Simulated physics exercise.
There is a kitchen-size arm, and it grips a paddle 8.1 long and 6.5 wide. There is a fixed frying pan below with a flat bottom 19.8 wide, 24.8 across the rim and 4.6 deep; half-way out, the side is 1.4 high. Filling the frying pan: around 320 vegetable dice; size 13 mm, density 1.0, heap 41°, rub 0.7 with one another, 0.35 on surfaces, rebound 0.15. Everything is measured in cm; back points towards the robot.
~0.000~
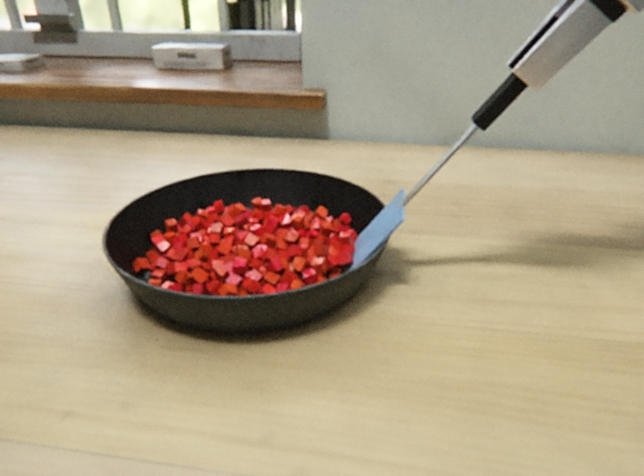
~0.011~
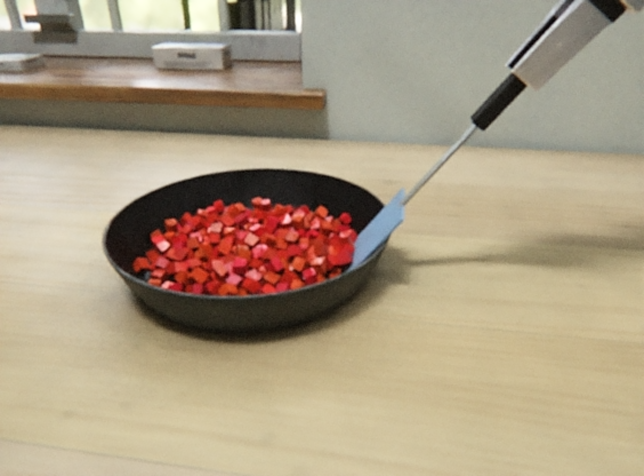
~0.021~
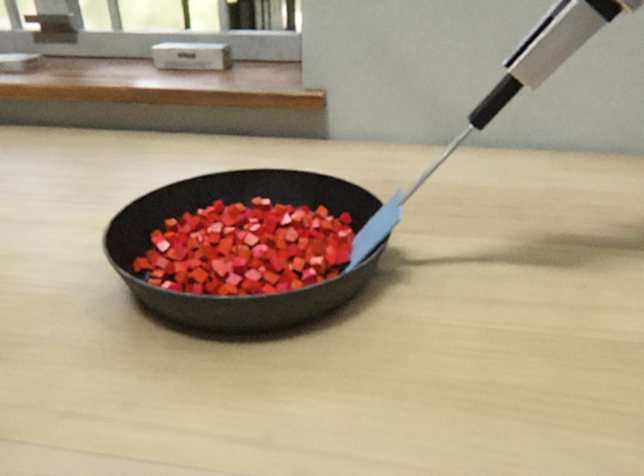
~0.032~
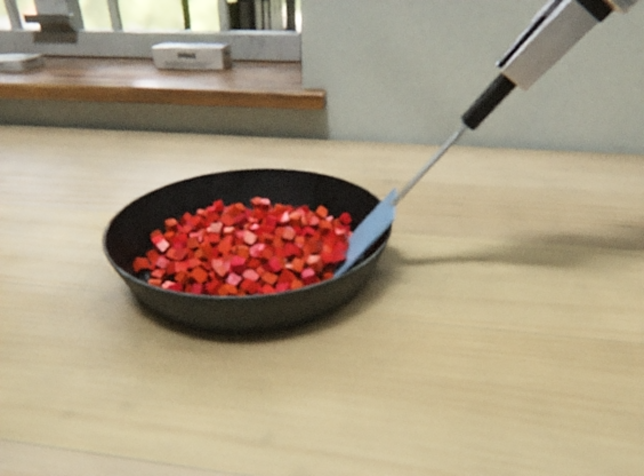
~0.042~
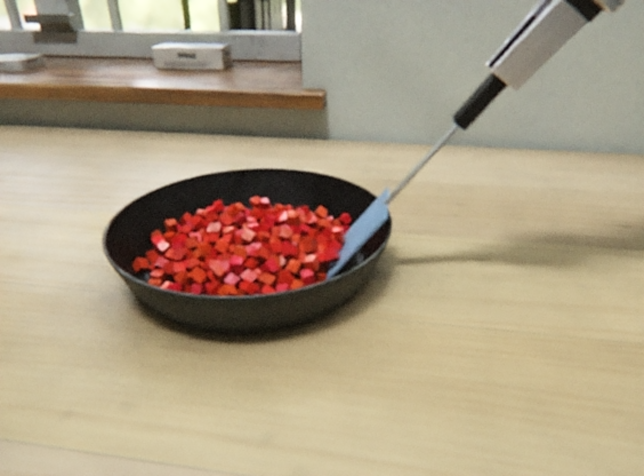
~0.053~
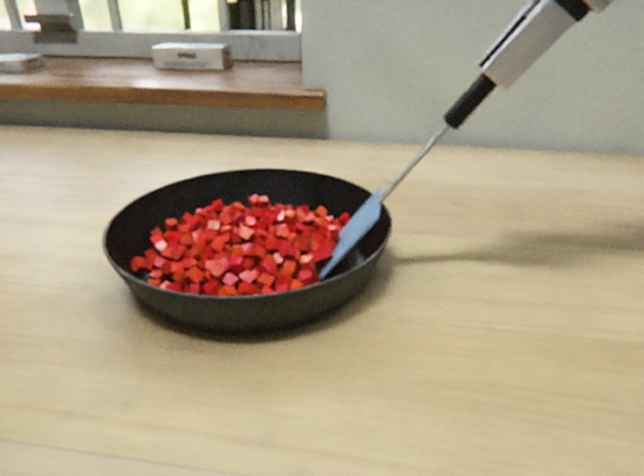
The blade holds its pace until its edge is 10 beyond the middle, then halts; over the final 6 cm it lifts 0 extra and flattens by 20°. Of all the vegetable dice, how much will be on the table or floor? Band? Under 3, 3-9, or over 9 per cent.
3-9 per cent.
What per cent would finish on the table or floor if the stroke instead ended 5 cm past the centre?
Then around 0 per cent.
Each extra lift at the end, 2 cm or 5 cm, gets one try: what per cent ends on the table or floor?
It works out to some 15 per cent for the first setting and some 15 per cent for the second.
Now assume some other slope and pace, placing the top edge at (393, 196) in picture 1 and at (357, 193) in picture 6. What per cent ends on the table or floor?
It works out to about 15 %, more or less.
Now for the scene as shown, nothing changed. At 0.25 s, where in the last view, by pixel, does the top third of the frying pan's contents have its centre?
Centre: Approx. (196, 220) in the last view.
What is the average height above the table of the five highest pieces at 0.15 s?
Roughly 5 cm.
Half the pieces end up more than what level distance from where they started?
4 cm.
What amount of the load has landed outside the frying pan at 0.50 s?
Estimate: About 4 percent.
After 0.15 s, sloping 54°, highest piece 6 above the table; 325 in the frying pan.
After 0.25 s, sloping 48°, highest piece 7 above the table; 325 in the frying pan.
After 0.50 s, sloping 34°, highest piece 6 above the table; 308 in the frying pan, 15 on the table or floor, 2 on the blade or in flight.
After 1.55 s, sloping 34°, highest piece 6 above the table; 308 in the frying pan, 17 on the table or floor.
In the end, 308 in the frying pan, 17 on the table or floor. That is 5 % on the table or floor.
